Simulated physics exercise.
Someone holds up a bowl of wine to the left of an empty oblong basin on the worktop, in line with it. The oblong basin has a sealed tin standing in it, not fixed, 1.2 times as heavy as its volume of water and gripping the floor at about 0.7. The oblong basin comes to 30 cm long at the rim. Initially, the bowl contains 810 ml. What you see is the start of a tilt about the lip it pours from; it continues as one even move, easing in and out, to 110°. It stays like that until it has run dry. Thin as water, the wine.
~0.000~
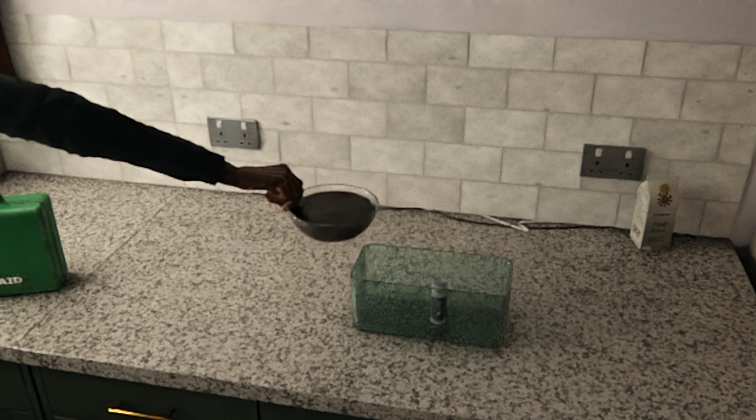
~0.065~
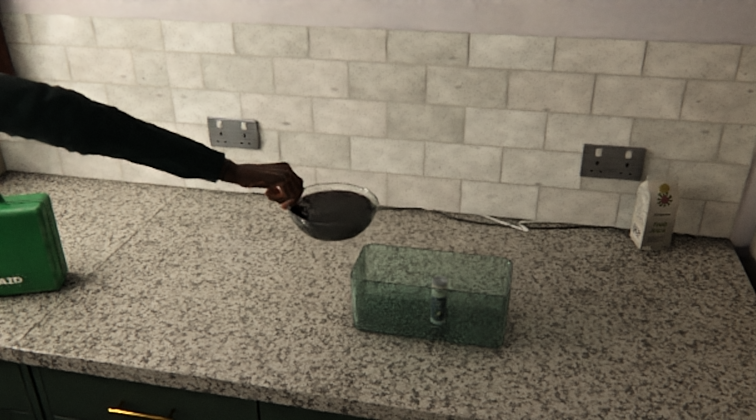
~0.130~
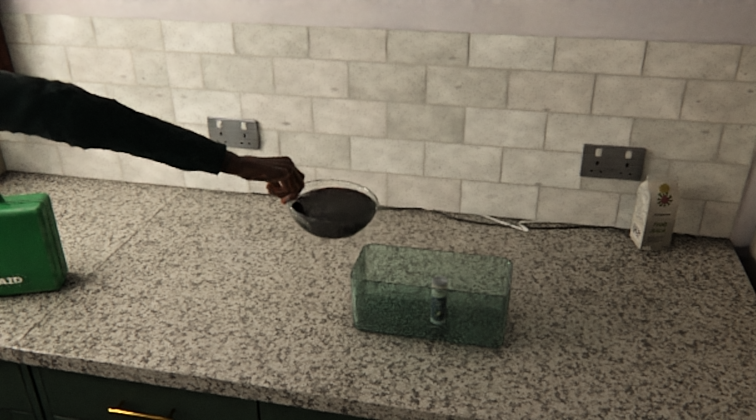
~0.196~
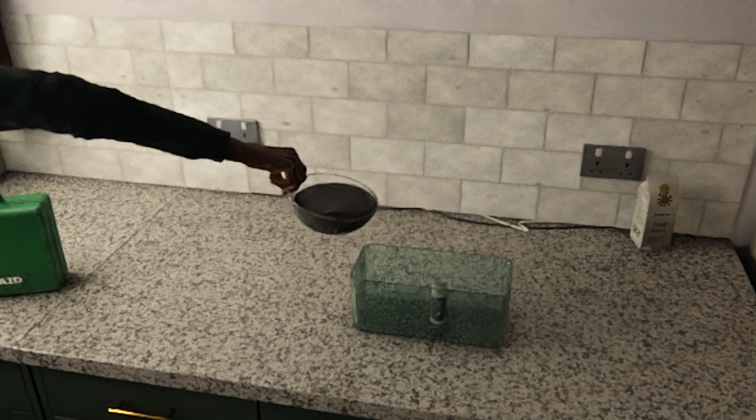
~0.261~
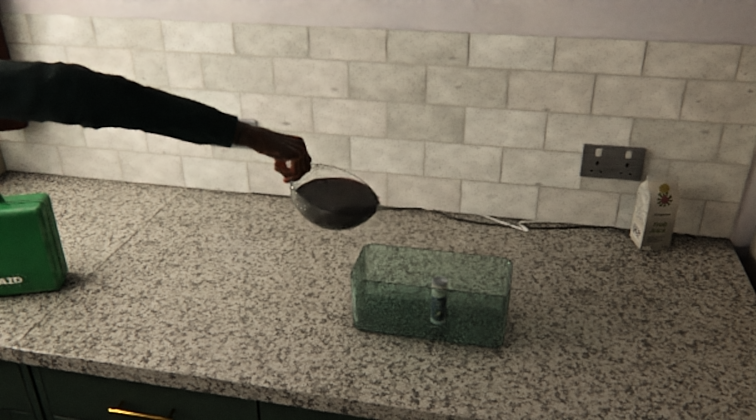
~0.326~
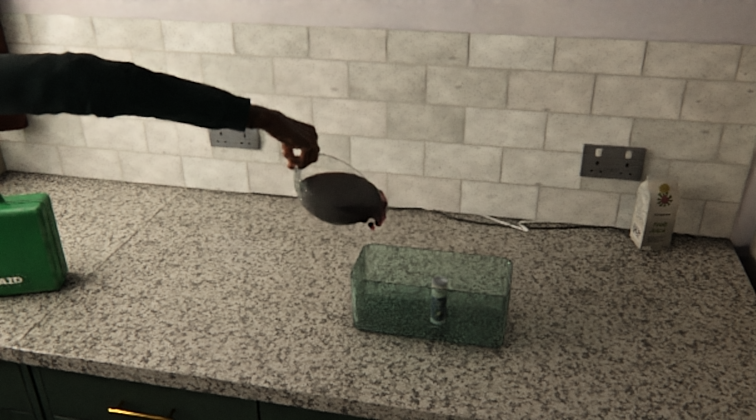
A glass bowl of dark wine tilting rightward in a person's hand, wine starting over its lip, beside a clear, greenish oblong basin.
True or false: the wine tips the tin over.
False.
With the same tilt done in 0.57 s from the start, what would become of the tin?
Well, the tin simply holds firm.
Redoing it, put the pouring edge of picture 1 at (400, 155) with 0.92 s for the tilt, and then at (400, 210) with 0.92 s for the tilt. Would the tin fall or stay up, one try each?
In the first try it comes down; in the second it remains standing.
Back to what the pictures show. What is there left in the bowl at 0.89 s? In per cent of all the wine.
I reckon near 0 per cent still sits there.
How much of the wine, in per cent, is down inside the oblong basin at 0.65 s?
Around 38%.
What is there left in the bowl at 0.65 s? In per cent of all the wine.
At that time about 9 in a hundred parts are still held.
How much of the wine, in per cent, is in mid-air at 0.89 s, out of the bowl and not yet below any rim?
About 1 percent.
Then, 0.65 s in, the tilt is 89° and 9 per cent is still to pour; the tin stands where it began.
Then, 0.89 s in, the tilt is 110° and 0 per cent is still to pour; the tin stands where it began.
Then, 1.15 s in, the tilt is 110° and 0 per cent is still to pour; the tin stands where it began.
Then, 1.42 s in, the tilt is 110° and 0 per cent is still to pour; the tin stands where it began.
Finally, the tin stands where it began.
